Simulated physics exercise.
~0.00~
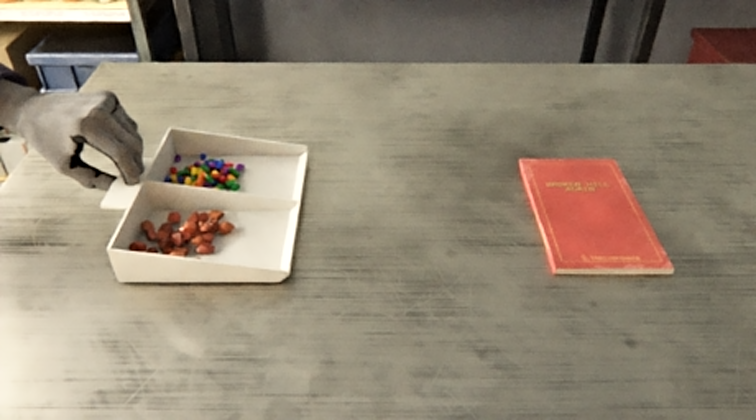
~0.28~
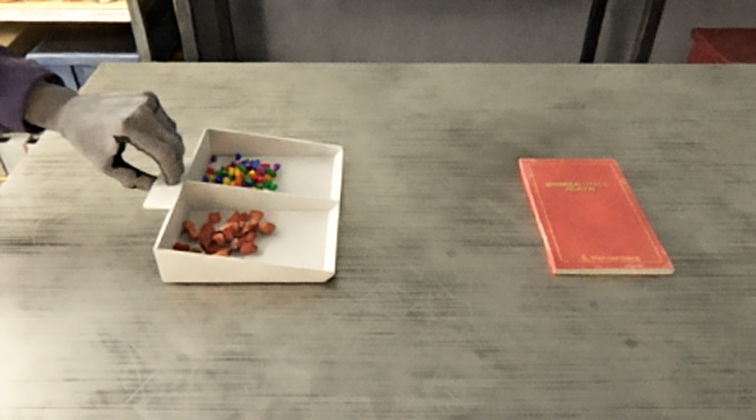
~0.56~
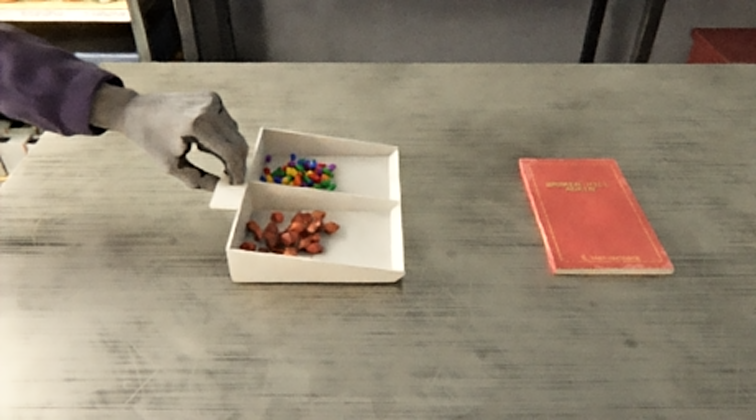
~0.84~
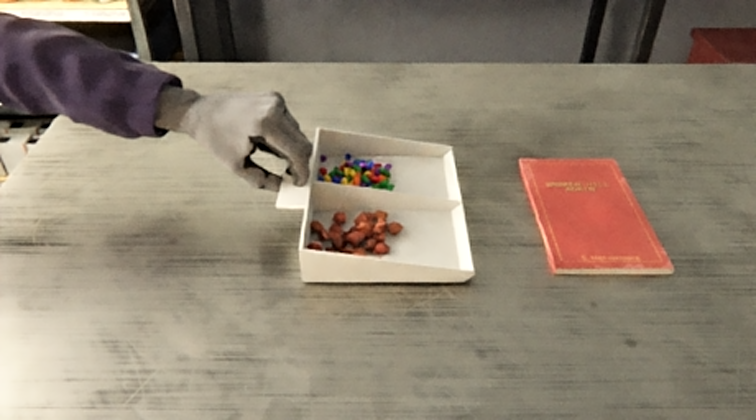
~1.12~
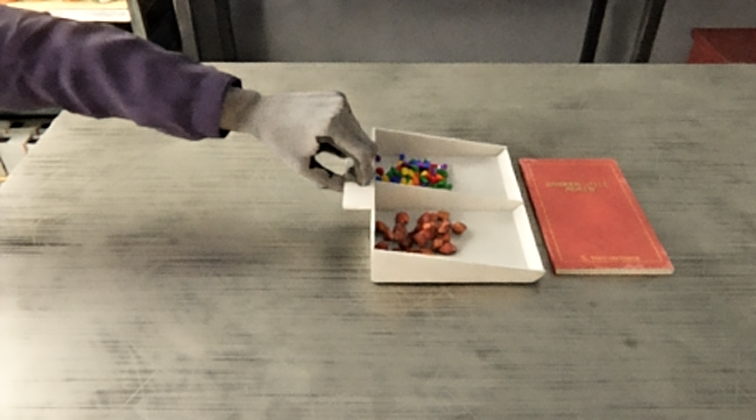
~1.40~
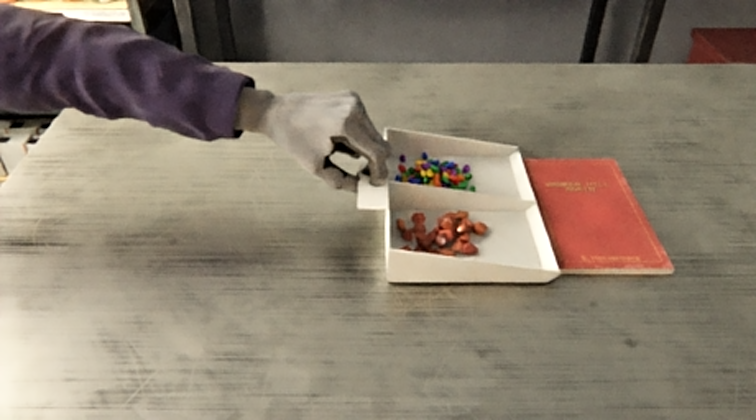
A gloved hand pushes a white two-part tray of small pieces right against a red book.
